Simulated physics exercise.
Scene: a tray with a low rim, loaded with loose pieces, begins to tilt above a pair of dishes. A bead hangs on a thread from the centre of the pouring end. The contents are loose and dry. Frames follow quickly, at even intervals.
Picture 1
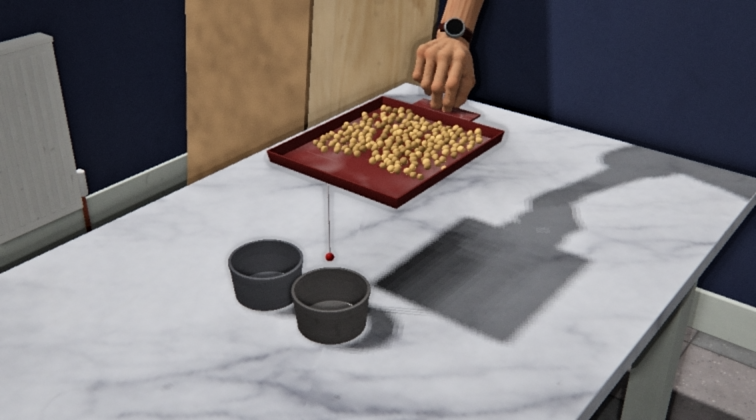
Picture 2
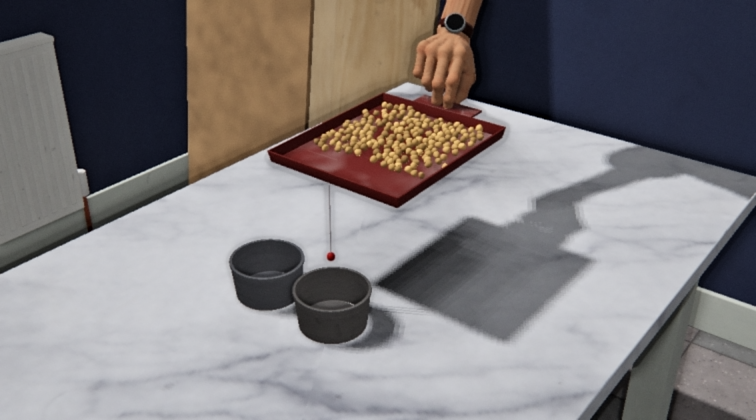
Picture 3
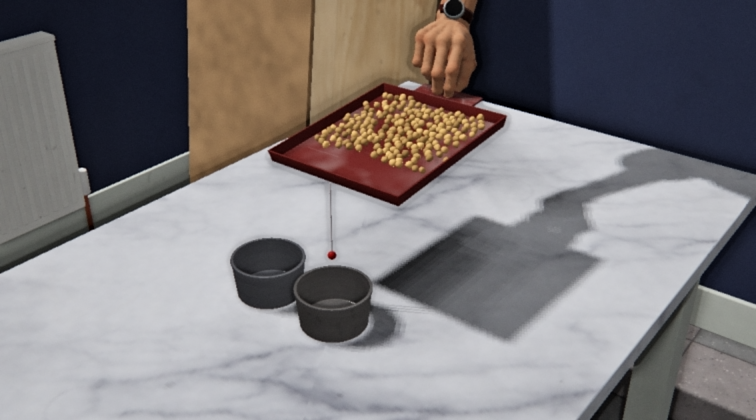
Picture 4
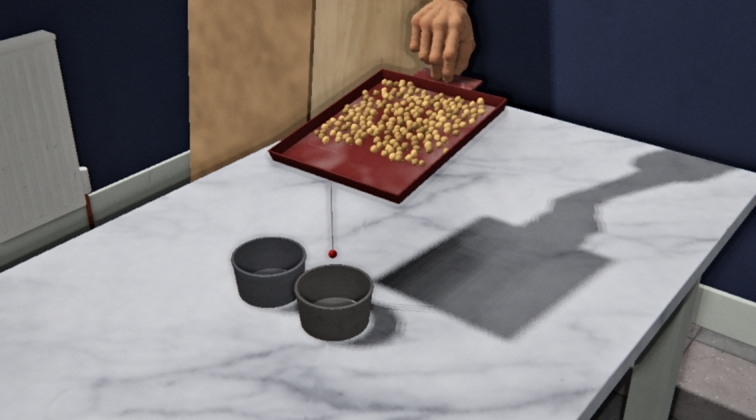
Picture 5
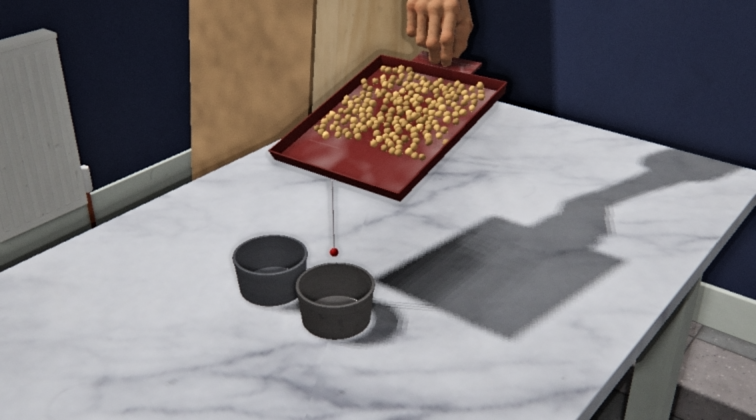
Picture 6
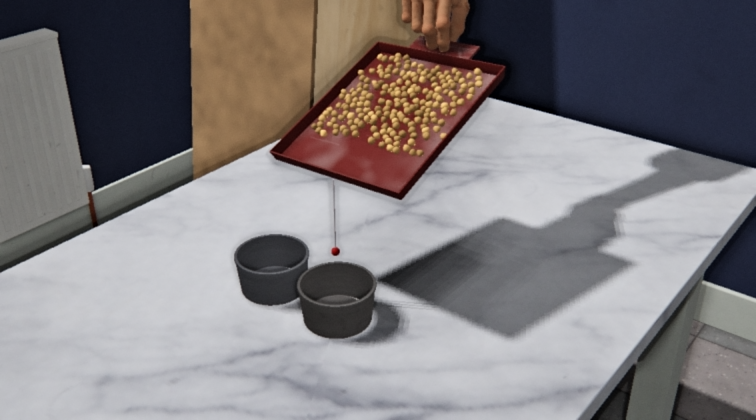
On a marble worktop, a hand raising the handle end of a red tray of chickpeas, tilting it above two dark dishes.
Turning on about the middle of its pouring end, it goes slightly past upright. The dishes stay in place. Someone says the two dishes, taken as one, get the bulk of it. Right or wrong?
Right, they get more than half.
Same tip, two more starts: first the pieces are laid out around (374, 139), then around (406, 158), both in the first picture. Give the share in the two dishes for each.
About 70 % and 70 %.
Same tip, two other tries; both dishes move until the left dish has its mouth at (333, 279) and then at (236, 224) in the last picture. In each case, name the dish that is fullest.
Try 1: The leftmost dish; try 2: The rightmost dish.
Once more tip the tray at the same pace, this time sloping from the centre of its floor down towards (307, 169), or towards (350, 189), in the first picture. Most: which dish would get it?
One: The left-hand dish. Two: Right.
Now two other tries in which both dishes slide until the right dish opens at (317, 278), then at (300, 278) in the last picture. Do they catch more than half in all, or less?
Result, first setup: The bulk; second setup: The bulk.
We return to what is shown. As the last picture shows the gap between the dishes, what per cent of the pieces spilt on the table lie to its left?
Near 70 in a hundred.
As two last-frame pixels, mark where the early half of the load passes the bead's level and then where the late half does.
First half (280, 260); second half (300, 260).
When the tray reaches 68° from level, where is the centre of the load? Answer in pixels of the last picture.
Centre estimate: (316, 164).
Shortly afterwards, tray tipped steeply; the bulk on the tray; only a few in the right dish; a little in the left dish; only a few outside both; a little in the air.
Next, tray tipped past a quarter turn; near a quarter on the tray; a little in the right dish; near a quarter in the left dish; a little outside both; near a quarter in the air.
Some moments later, tray tipped past a quarter turn; near a quarter in the right dish; near half in the left dish; near a quarter outside both.
In the end, tray tipped past a quarter turn; near a quarter in the right dish; near half in the left dish; near a quarter outside both.
